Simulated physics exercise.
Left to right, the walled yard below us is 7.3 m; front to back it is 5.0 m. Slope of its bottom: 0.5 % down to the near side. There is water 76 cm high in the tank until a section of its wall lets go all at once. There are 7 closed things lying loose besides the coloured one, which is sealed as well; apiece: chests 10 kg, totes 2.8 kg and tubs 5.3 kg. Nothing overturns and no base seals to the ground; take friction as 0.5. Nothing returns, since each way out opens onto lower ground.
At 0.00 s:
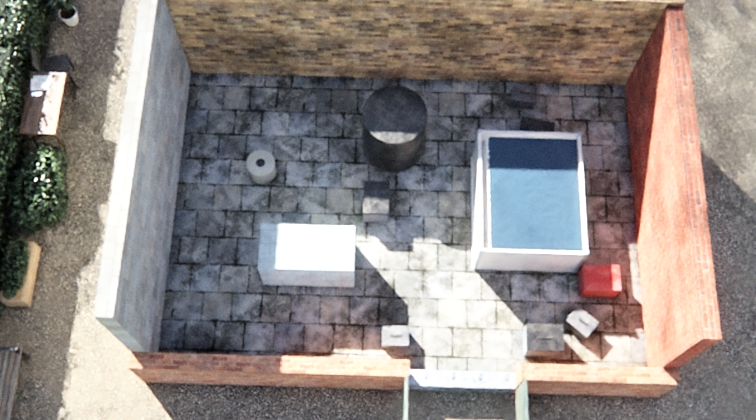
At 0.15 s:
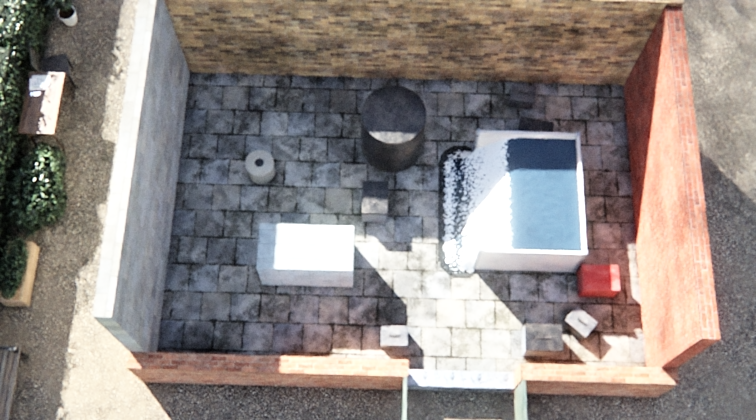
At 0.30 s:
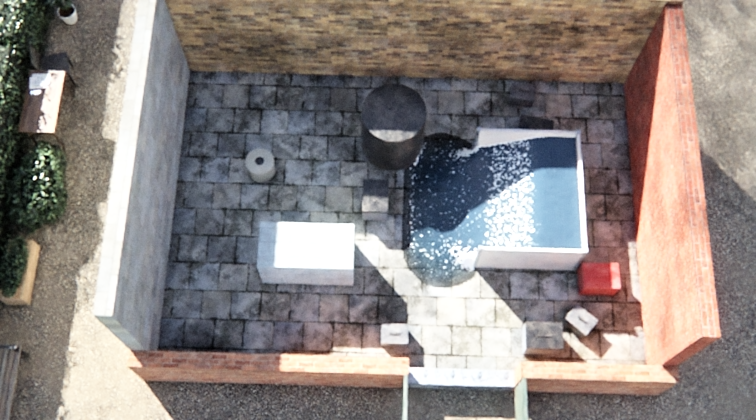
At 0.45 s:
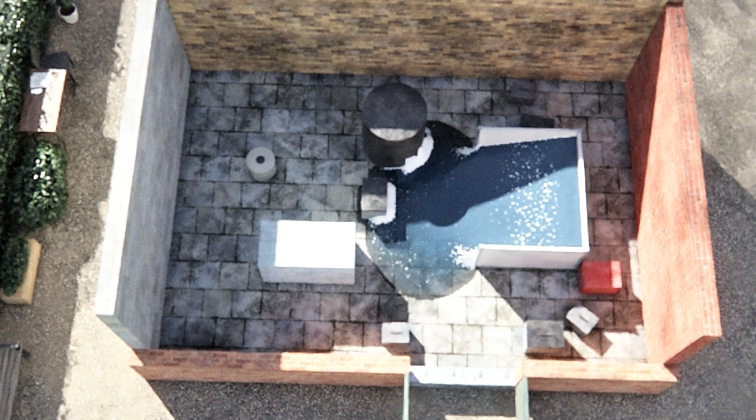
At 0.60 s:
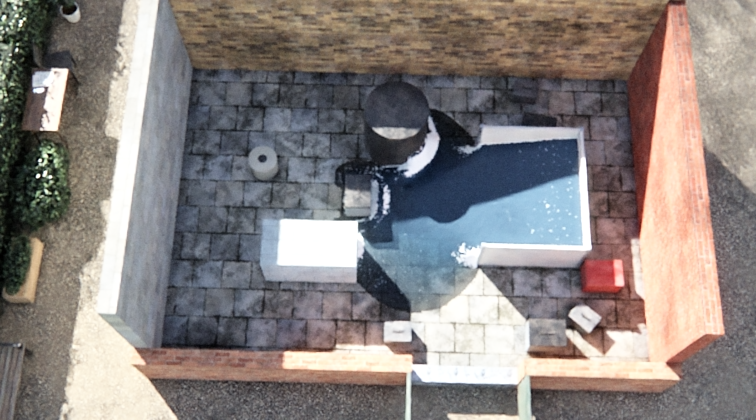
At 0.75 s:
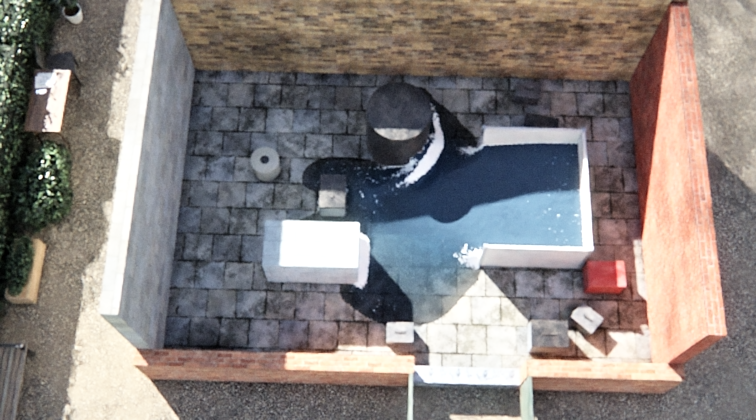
In the video, seen from above, water pours out of the left side of a white-walled pool in a paved, walled yard, spreads around a dark cylinder and against a white box, then pushes a small grey block leftward.
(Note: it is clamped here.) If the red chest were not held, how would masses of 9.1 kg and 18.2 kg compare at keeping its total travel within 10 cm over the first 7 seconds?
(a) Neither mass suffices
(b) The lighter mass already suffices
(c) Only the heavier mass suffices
(b) The lighter mass already suffices.
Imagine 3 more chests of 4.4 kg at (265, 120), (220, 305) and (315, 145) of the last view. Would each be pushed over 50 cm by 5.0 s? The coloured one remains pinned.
Taking them one by one: Above the mark; above the mark; above the mark.
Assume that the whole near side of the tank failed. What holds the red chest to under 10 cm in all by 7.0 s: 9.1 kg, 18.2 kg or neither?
Answer: Neither of them.
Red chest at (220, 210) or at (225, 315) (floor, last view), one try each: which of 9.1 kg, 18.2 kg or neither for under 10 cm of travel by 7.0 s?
In that order: Neither holds; neither holds.
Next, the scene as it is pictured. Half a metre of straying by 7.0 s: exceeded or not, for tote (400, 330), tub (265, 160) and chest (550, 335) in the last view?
Order as listed: Above threshold / above threshold / below threshold.
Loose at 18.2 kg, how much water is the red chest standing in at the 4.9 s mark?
Close to 0 cm deep.
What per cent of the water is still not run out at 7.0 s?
Roughly 94 percent.
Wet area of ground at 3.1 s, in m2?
About 27 m2.
After 1.4 s the red chest would be 0 cm from its start with 9.1 kg and 0 cm from its start with 18.2 kg; 0 cm of water round it then.
After 3.1 s the red chest would be 0 cm from its start with 9.1 kg and 0 cm from its start with 18.2 kg; 0 cm of water round it then.
After 4.9 s the red chest would be 0 cm from its start with 9.1 kg and 0 cm from its start with 18.2 kg; 0 cm of water round it then.
After 7.0 s the red chest would be 0 cm from its start with 9.1 kg and 0 cm from its start with 18.2 kg; 2 cm of water round it then.
